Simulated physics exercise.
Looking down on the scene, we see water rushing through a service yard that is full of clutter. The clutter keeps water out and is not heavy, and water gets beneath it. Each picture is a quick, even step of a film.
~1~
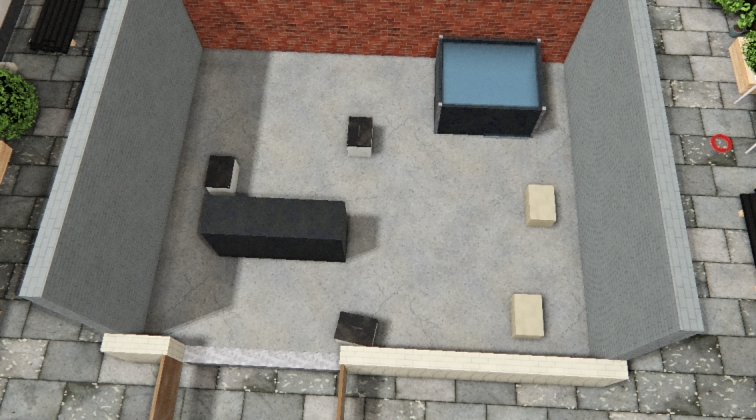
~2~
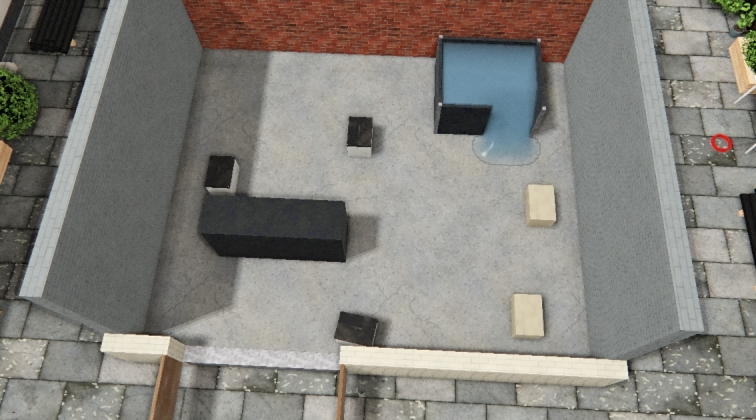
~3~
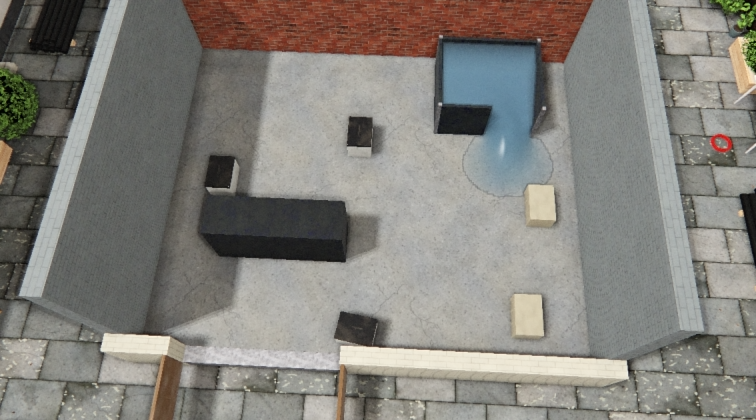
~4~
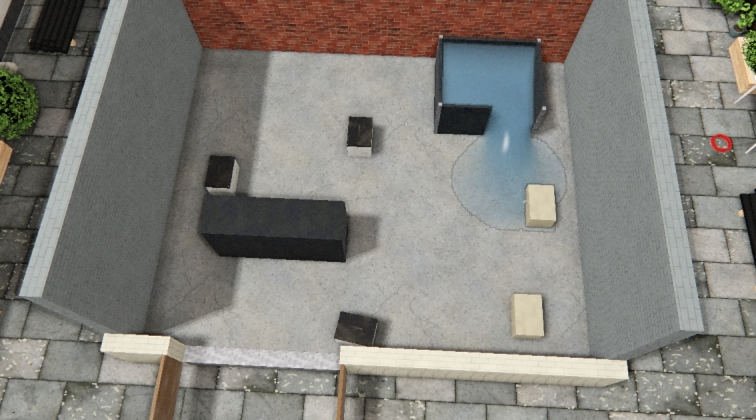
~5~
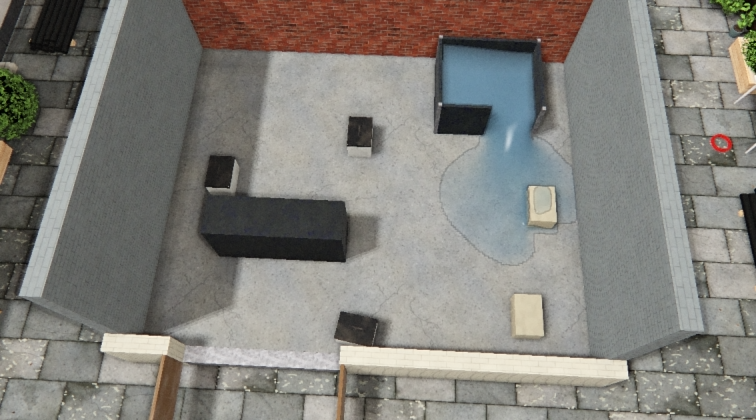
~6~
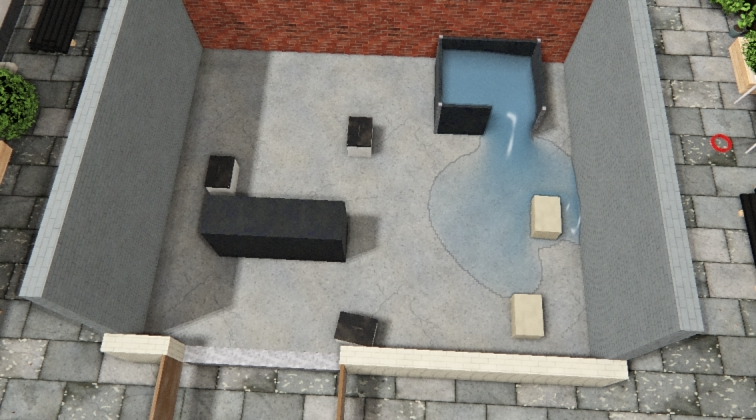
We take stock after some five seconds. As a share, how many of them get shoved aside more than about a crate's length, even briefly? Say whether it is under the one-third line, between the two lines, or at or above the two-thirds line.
The portion knocked well out of place is a third to two thirds.
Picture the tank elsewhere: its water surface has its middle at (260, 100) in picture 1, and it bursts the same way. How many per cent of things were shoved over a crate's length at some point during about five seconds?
About 20 %.
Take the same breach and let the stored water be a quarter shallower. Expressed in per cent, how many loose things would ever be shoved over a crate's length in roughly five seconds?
I reckon 60 per cent of the loose things.
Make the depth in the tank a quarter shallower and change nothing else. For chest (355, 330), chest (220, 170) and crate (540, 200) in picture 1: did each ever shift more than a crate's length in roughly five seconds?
Note, listed order: Covered it / didn't cover it / covered it.
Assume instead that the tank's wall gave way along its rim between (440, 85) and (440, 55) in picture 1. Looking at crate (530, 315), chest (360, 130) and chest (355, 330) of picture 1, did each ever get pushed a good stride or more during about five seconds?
Object by object: Short of it, covered the distance, short of it.
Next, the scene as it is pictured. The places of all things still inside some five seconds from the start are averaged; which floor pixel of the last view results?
Mean position: About (283, 247).
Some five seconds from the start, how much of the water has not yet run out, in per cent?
Looks like about 94 per cent of the water.
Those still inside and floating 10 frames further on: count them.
I get 2.
A moment on, 1 of 5 are well off their spots; 0 afloat.
Next, 1 of 5 are well off their spots; 2 afloat.
Later, 3 of 5 are well off their spots; 2 afloat.
In the end, 3 of 5 are well off their spots, and 3 have been at some point; 2 afloat.
